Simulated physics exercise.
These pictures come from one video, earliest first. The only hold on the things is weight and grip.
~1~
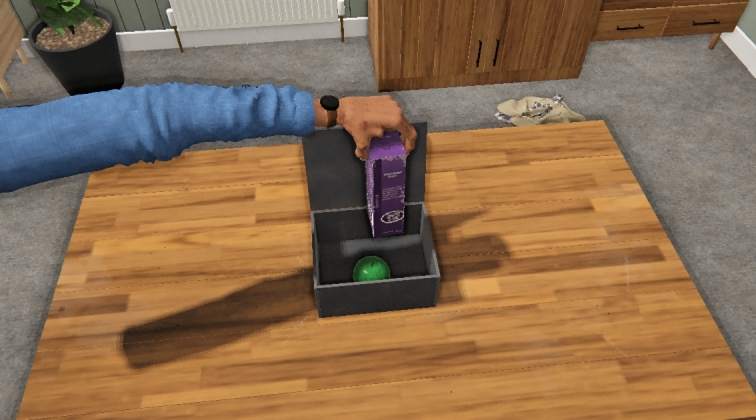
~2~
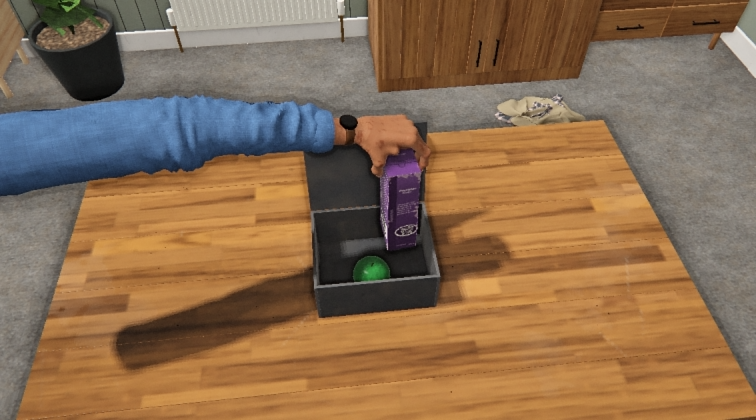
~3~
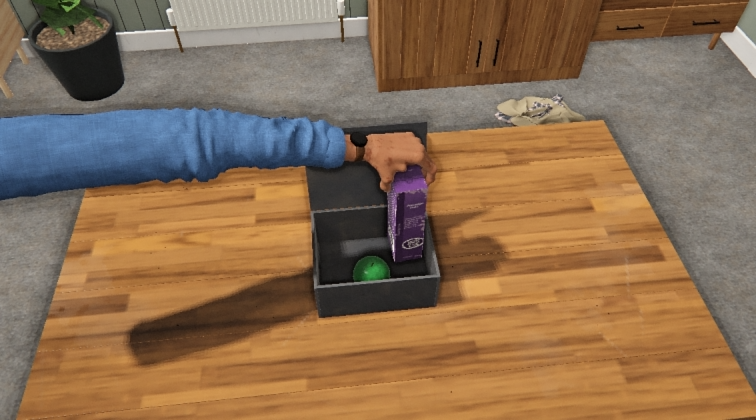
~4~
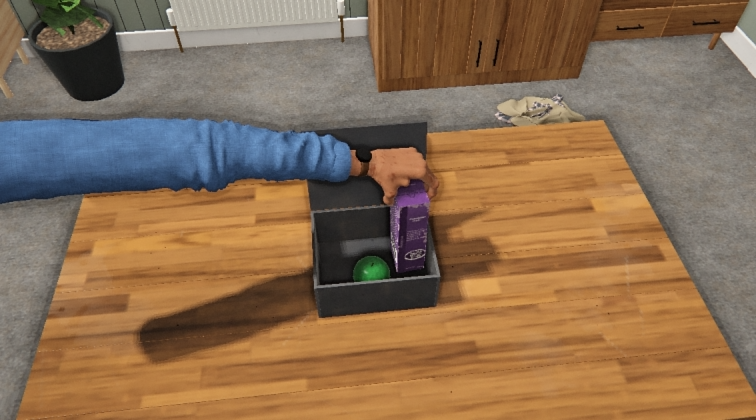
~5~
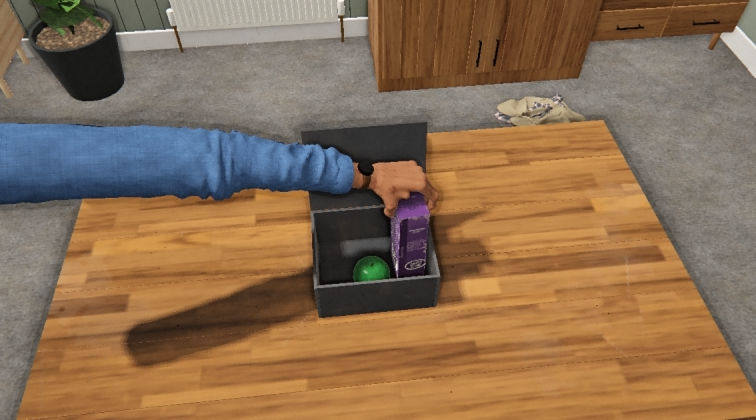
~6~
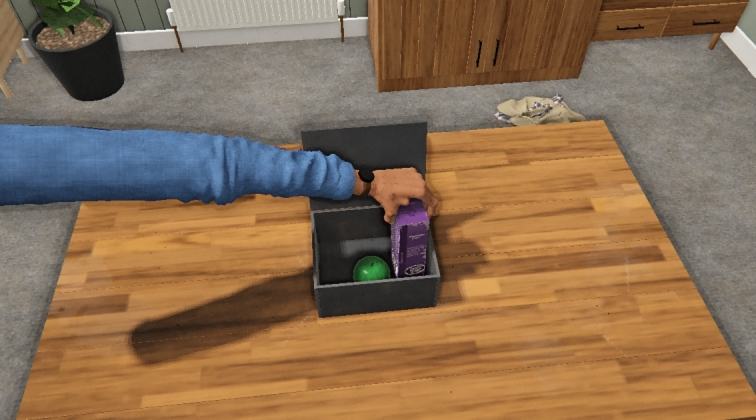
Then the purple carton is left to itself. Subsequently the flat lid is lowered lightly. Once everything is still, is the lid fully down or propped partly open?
The lid leaves a gap.
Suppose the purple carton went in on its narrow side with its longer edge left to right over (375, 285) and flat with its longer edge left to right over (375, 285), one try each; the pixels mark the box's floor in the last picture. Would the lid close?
Case one: Lid goes down; case two: Lid goes down.
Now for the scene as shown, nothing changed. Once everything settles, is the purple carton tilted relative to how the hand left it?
Simply put, it remains unturned.
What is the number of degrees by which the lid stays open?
Near 60° up from the rim.
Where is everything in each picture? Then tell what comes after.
The first frame shows still above its spot; purple carton (385, 185).
The second frame shows still above its spot; purple carton (399, 199).
The third frame shows still above its spot; purple carton (406, 213).
The fourth frame shows still above its spot; purple carton (408, 226).
The fifth frame shows still above its spot; purple carton (409, 236).
The sixth frame shows in place under the hand; purple carton (408, 242).
Then, 1.30 s later than the last frame, lid 78° above the rim.
Then, 2.50 s later than the last frame, lid 58° above the rim.
When it is over, lid 58° above the rim; both as before. End places, in pixels of the last picture, purple carton near (409, 242).
